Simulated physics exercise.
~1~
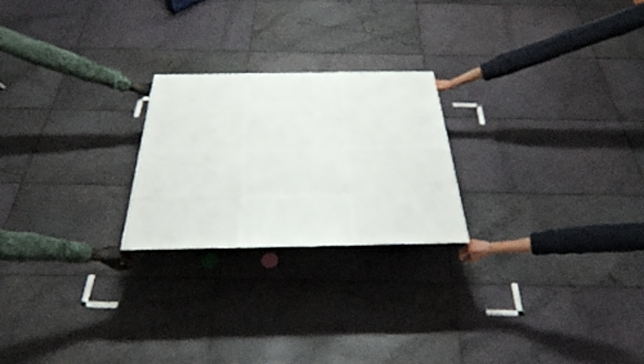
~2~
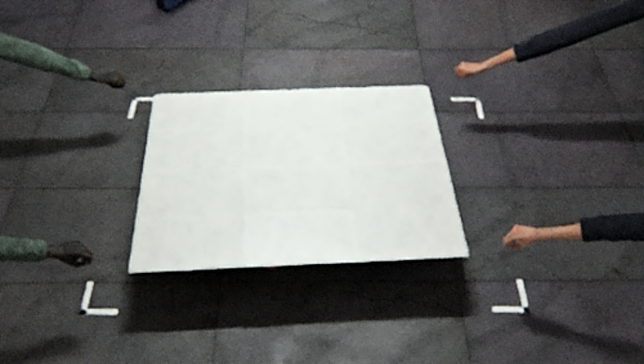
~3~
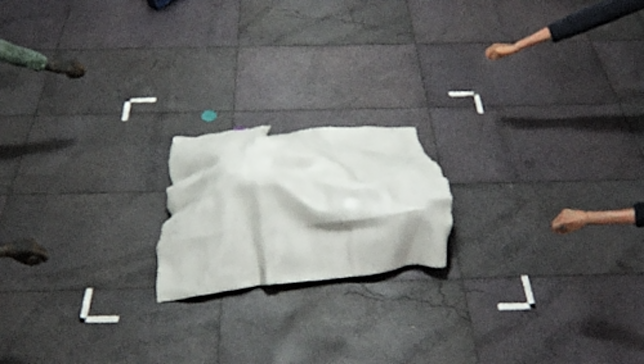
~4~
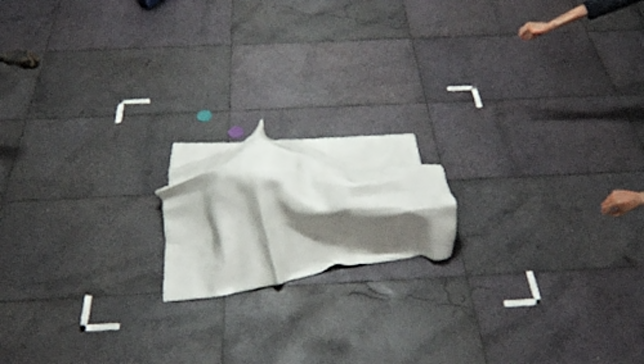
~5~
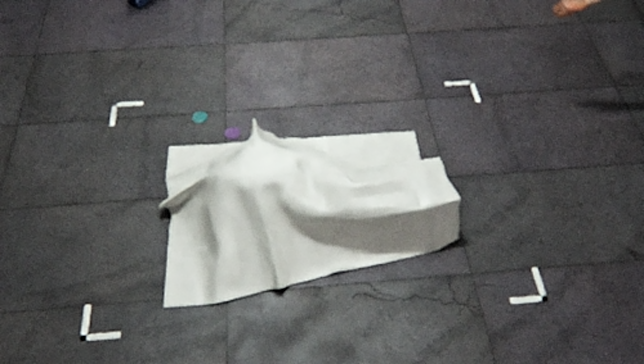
A white sheet, released by four hands, drops and drapes over hidden lumps on the floor.
